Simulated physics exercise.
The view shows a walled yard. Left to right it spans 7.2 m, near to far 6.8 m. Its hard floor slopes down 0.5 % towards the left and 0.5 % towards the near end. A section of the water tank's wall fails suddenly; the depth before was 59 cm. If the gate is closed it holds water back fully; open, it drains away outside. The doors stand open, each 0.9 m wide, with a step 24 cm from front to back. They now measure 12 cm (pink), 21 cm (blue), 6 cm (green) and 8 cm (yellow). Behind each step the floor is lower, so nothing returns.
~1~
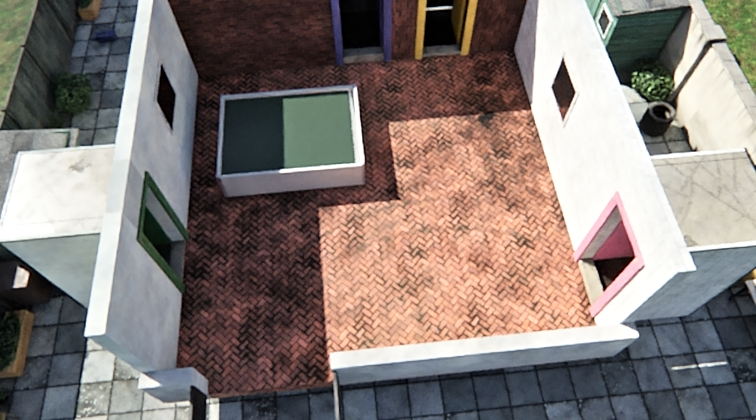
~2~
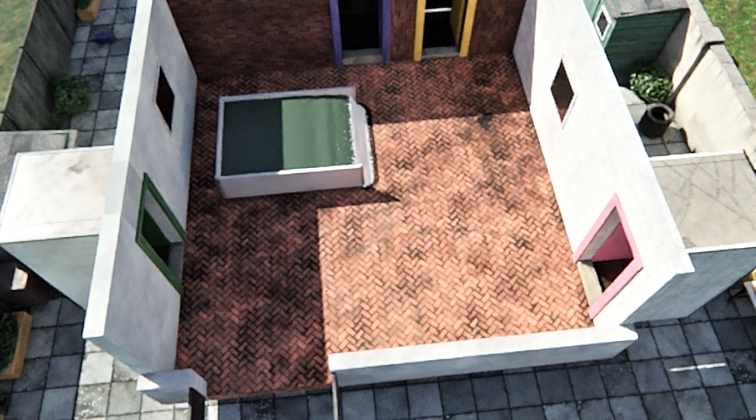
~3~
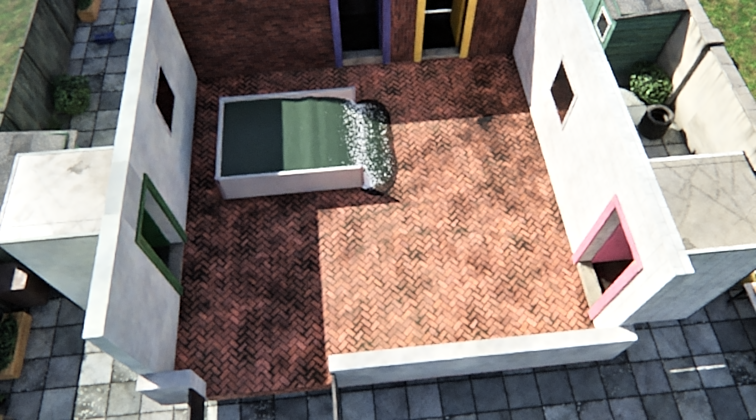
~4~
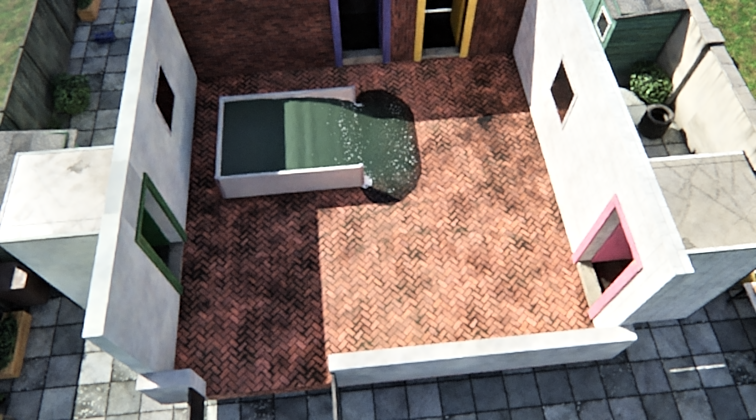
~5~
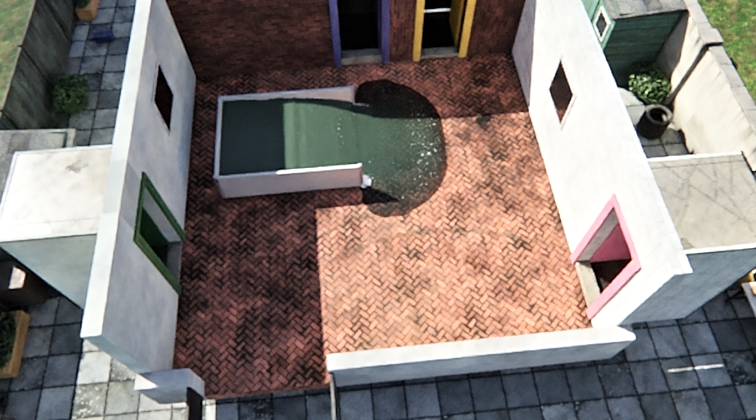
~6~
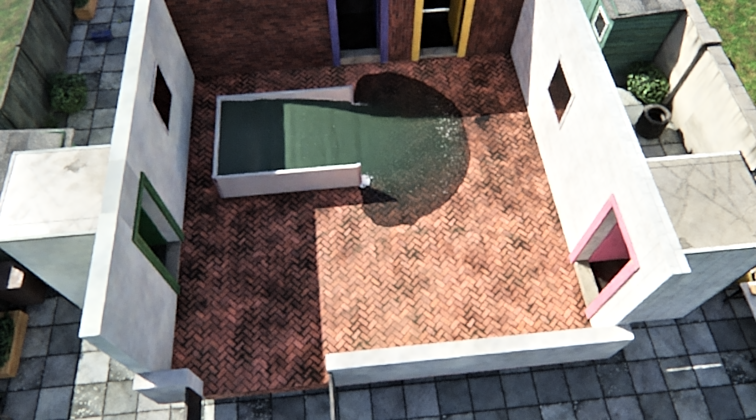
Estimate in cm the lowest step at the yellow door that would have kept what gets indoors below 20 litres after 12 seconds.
It would have to be roughly 13.5 cm high.
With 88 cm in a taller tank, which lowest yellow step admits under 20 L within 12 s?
Some 23 cm.
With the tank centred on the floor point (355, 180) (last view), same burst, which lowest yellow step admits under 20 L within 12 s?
Some 10.5 cm.
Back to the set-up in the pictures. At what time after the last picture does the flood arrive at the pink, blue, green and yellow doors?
Pink 1.6 s, blue 0.8 s, green 6.5 s, yellow 0.6 s.
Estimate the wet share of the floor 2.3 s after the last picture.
About 45 per cent.
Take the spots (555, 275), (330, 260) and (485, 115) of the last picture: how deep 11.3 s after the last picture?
In that order: 6, 3 and 2 cm.
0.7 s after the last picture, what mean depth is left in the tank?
Roughly 38 cm on average.
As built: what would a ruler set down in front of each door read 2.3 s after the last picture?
In cm: Pink 12, blue 2, green 0, yellow 11.
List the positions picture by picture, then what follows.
In the first frame, still water, 59 cm deep, in the water tank at (290, 132); the yellow door at (445, 21) is dry.
In the second frame, the gap is at (357, 140), the front 0.3 m out at (374, 182); the back of the water tank holds 59 cm.
In the third frame, the front is at (393, 173), 0.7 m from the gap at (357, 141); 1.3 m2 of floor is wet, 59 cm left at the back.
In the fourth frame, the gap is at (357, 141), the front 1.2 m out at (417, 170); the back of the water tank holds 59 cm.
In the fifth frame, the front is at (443, 156), 1.8 m from the gap at (356, 141); 4.4 m2 of floor is wet, 59 cm left at the back.
In the sixth frame, water pours out at (354, 141) and has run 2.2 m, to (465, 156); about 6 cm deep outside, 59 cm at the back; the yellow door at (442, 23), 3.1 m from the gap, is still 1.0 m from the nearest water.
Then, 0.7 s after the last picture water covers 30 % of the floor, deepest (25 cm) near (366, 167); 2 cm at the yellow door, 0 litres in over its 8 cm step.
Then, 2.3 s after the last picture water covers 45 % of the floor, deepest (33 cm) near (513, 86); 11 cm at the yellow door, 7 litres in over its 8 cm step.
Then, 11.3 s after the last picture water covers 95 % of the floor, deepest (14 cm) near (183, 239); 2 cm at the yellow door, 78 litres in over its 8 cm step.
At the yellow door as built, the water peaked near 18 cm, 3.1 s after the last picture.
With a step of 11.5 cm, 33 litres would have come in within the 12 s; with 16 cm, 9 litres. So under 20 litres takes about 13.5 cm.
